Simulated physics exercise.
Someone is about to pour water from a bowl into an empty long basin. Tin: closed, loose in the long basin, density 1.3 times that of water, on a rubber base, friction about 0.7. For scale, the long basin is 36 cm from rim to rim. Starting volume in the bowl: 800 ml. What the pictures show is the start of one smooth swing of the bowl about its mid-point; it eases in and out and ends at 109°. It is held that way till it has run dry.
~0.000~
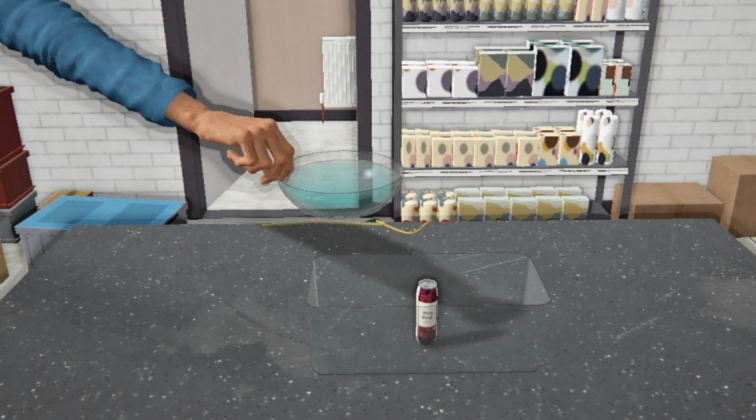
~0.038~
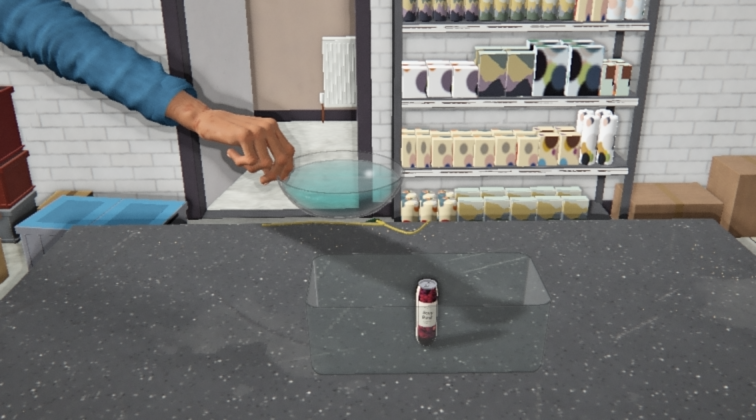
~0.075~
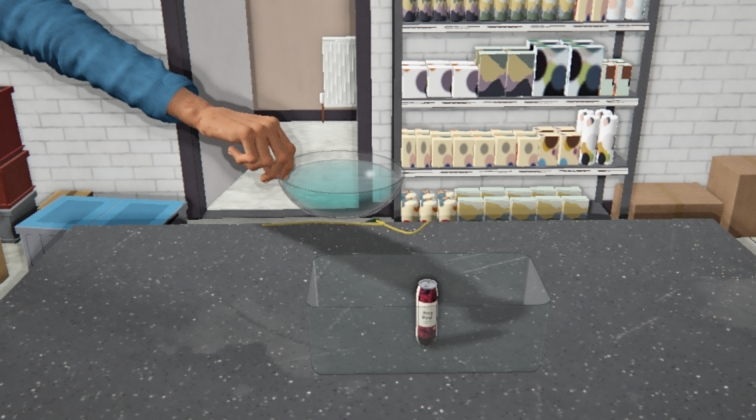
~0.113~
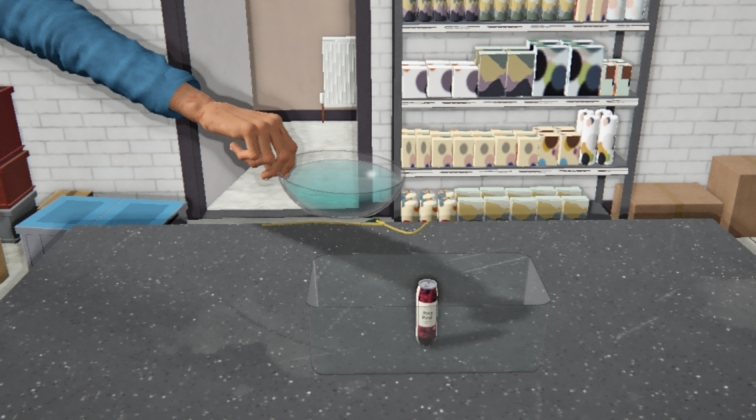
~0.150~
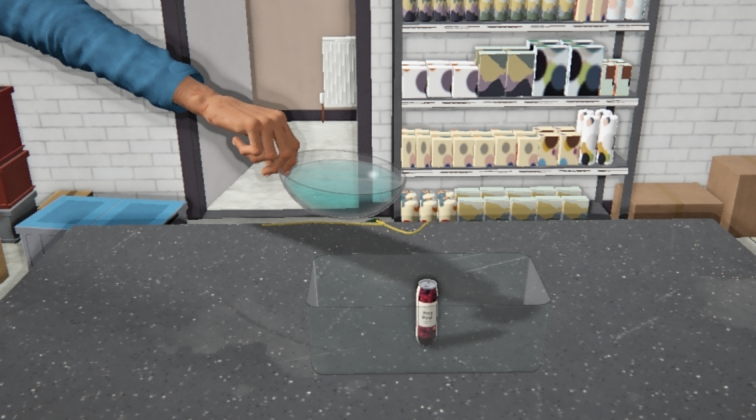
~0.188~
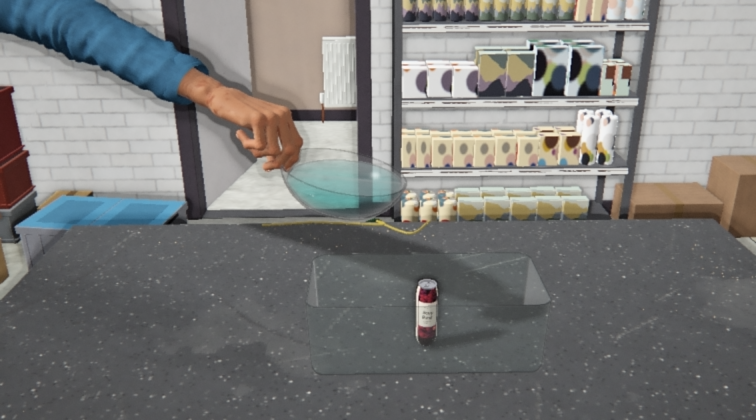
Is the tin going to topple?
No.
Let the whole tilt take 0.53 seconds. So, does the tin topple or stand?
In that case the tin stays vertical.
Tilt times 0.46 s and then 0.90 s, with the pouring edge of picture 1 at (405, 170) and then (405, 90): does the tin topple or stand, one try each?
First it tips over; then it stays on its base.
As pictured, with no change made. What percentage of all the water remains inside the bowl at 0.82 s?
I'd estimate some 0 per cent.
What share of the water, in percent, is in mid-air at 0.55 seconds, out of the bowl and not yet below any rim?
52 %.
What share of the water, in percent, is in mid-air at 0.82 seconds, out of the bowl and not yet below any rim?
I'd put it at about 3 per cent of the liquid.
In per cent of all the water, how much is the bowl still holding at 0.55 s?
Close to 16 in a hundred.
After 0.55 s the tilt is 73° and 17 per cent is still to pour; the tin stands where it began.
After 0.82 s the tilt is 107° and 0 per cent is still to pour; the tin stands where it began.
After 1.10 s the tilt is 109° and 0 per cent is still to pour; the tin stands where it began.
After 1.40 s the tilt is 109° and 0 per cent is still to pour; the tin stands where it began.
In the end the tin stands where it began.
